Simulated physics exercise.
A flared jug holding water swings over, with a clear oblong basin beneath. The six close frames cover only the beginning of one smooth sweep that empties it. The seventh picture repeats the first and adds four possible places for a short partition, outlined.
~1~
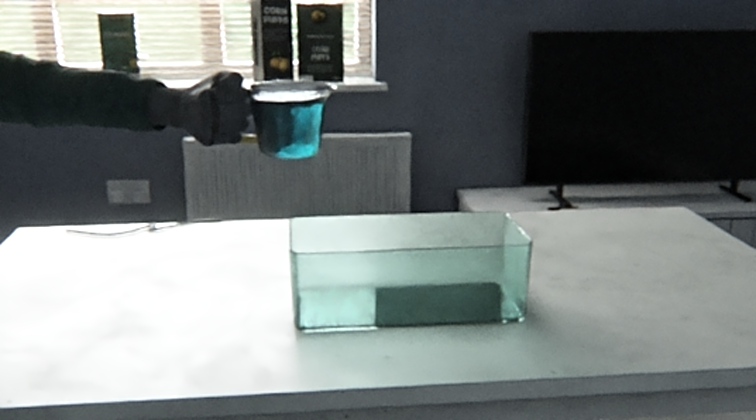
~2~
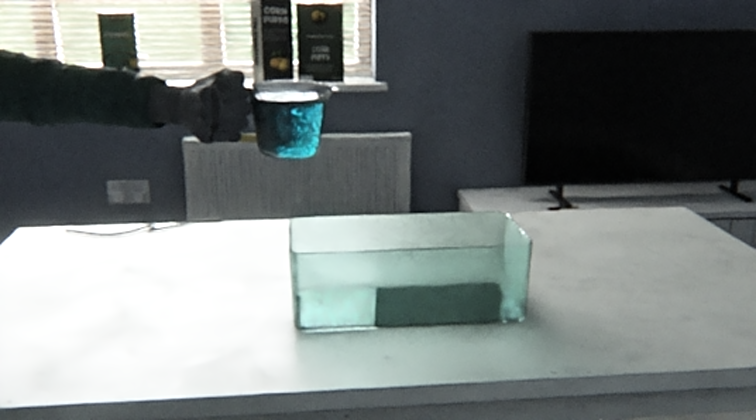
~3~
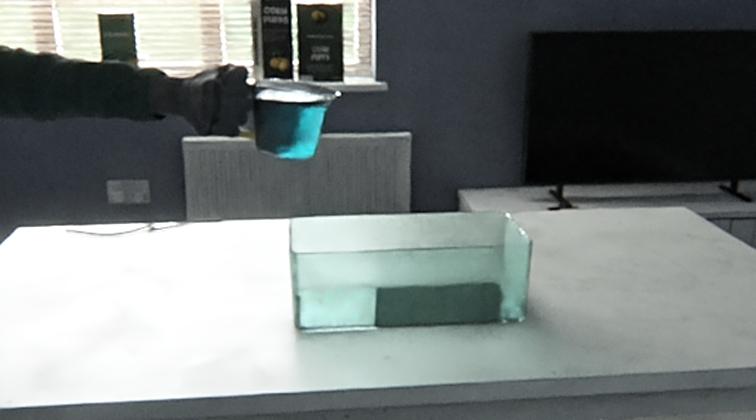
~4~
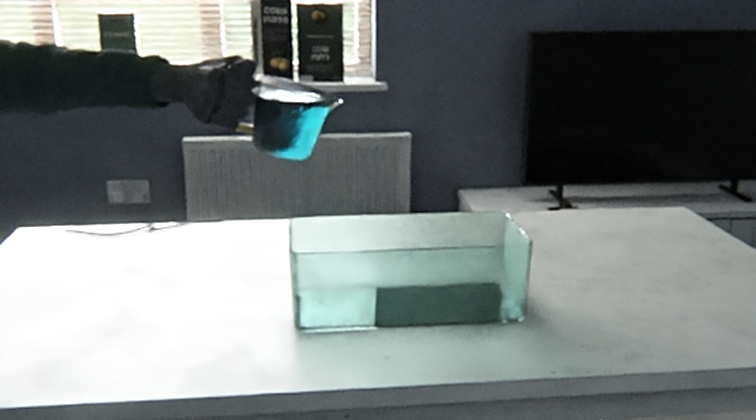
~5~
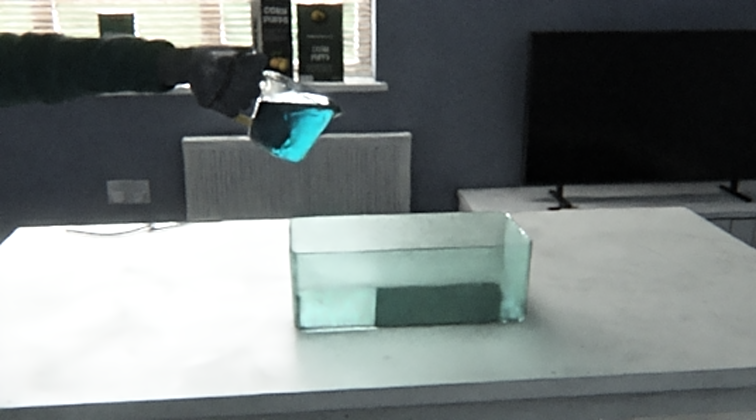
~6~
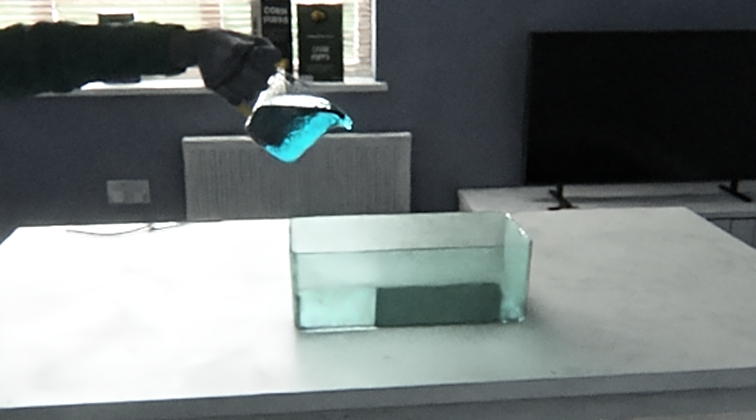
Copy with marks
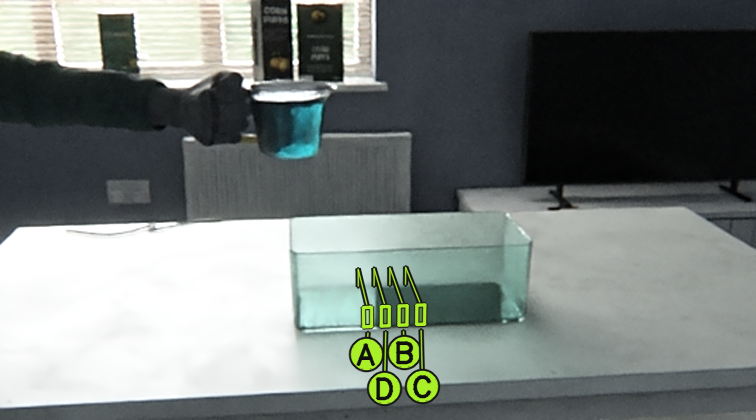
A dark-sleeved arm reaches in from the left, holding a clear jug of bright blue water above a pale table in a room seen from the front by a still camera. A greenish clear oblong basin sits on the table, with a window, radiator and black television behind. The hand holds the jug upright, then tilts it rightward more and more, until water just slips over the lip.
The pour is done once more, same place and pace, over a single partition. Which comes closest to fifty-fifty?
Go for D.
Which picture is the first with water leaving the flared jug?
Picture 6.
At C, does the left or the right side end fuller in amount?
The left one.
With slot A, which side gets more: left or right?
The right side.
On the marked copy, A at (367, 332); B at (403, 331); C at (421, 330); D at (385, 331).
For slot A, about 27 % ends left of the wall and 71 % right of it.
For slot B, about 72 % ends left of the wall and 21 % right of it; 7 % is lost outside.
For slot C, about 82 % ends left of the wall and 13 % right of it; 6 % is lost outside.
For slot D, about 49 % ends left of the wall and 47 % right of it; 4 % is lost outside.
